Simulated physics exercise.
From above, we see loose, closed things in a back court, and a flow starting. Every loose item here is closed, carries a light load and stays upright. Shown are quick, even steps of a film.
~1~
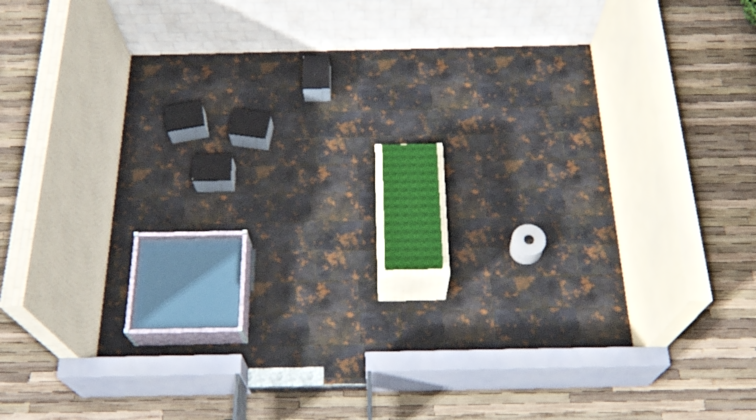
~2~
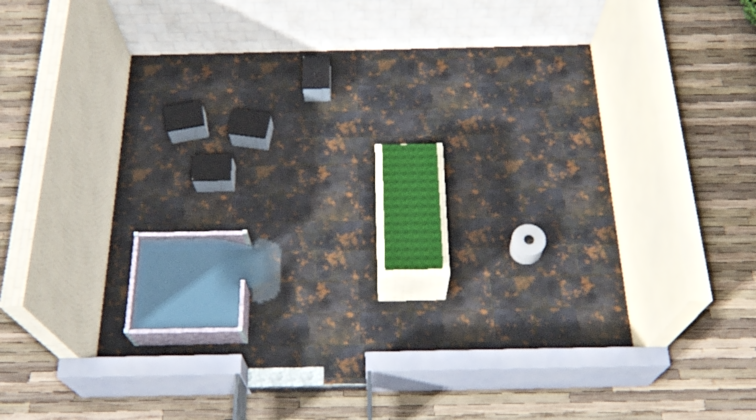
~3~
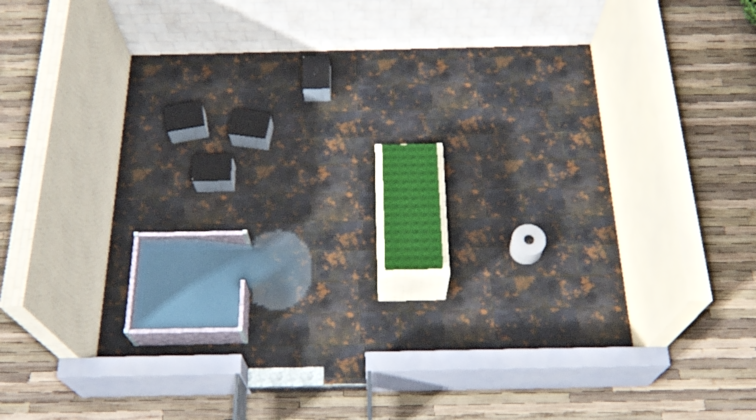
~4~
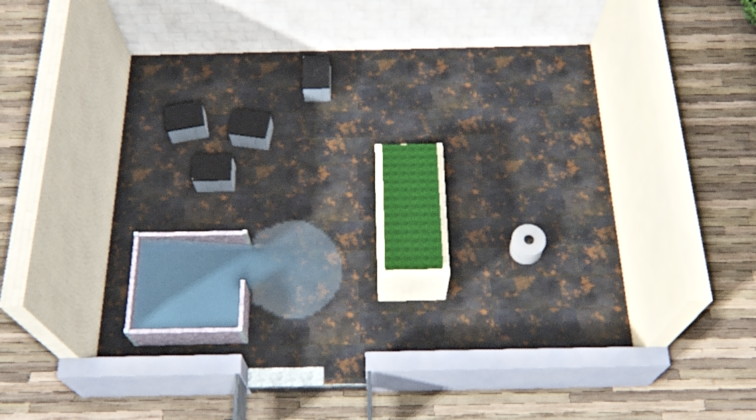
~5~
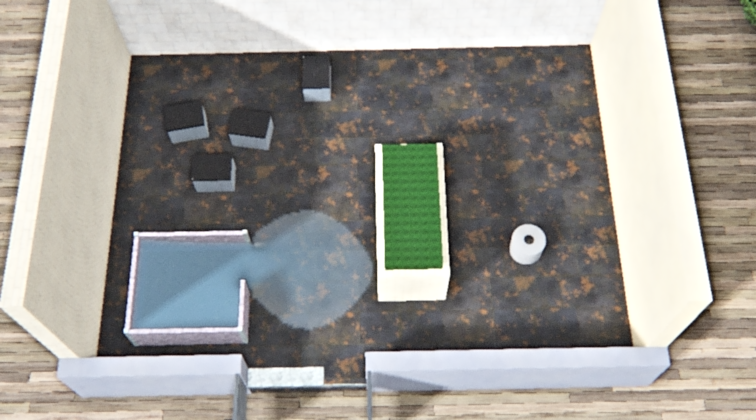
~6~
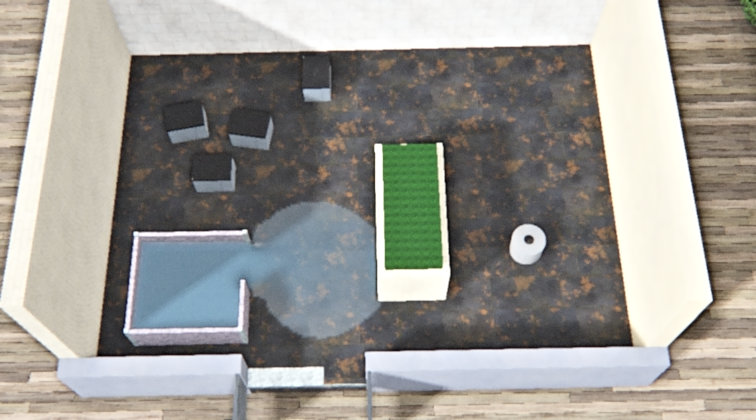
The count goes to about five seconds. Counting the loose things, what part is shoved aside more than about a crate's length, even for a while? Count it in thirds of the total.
It stays in the bottom third.
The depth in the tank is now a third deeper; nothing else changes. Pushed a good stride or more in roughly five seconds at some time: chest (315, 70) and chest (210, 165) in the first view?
Lab note, in sequence: Reached that mark / stayed below that mark.
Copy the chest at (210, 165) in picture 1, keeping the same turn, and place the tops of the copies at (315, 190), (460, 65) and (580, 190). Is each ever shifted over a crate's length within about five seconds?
Displaced, stays put, stays put.
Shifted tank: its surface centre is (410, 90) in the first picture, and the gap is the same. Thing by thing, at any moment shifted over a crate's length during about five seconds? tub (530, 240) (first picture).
Regarding the one you named: Carried at least that far.
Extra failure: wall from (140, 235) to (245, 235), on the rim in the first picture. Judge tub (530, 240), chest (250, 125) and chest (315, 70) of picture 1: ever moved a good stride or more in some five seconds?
Each in turn, never travels that far, ends up that far off, ends up that far off.
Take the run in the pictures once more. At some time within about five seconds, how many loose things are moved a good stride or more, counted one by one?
That adds up to 1.
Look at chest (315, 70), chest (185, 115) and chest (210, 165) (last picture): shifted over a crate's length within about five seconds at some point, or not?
Working through them in turn, I get shoved clear, never that far off, then never that far off.
A moment on, 0 of 5 are well off their spots; 0 afloat.
Next, 0 of 5 are well off their spots; 0 afloat.
Later, 0 of 5 are well off their spots; 0 afloat.
In the end, 1 of 5 are well off their spots, and 1 have been at some point; 0 afloat.
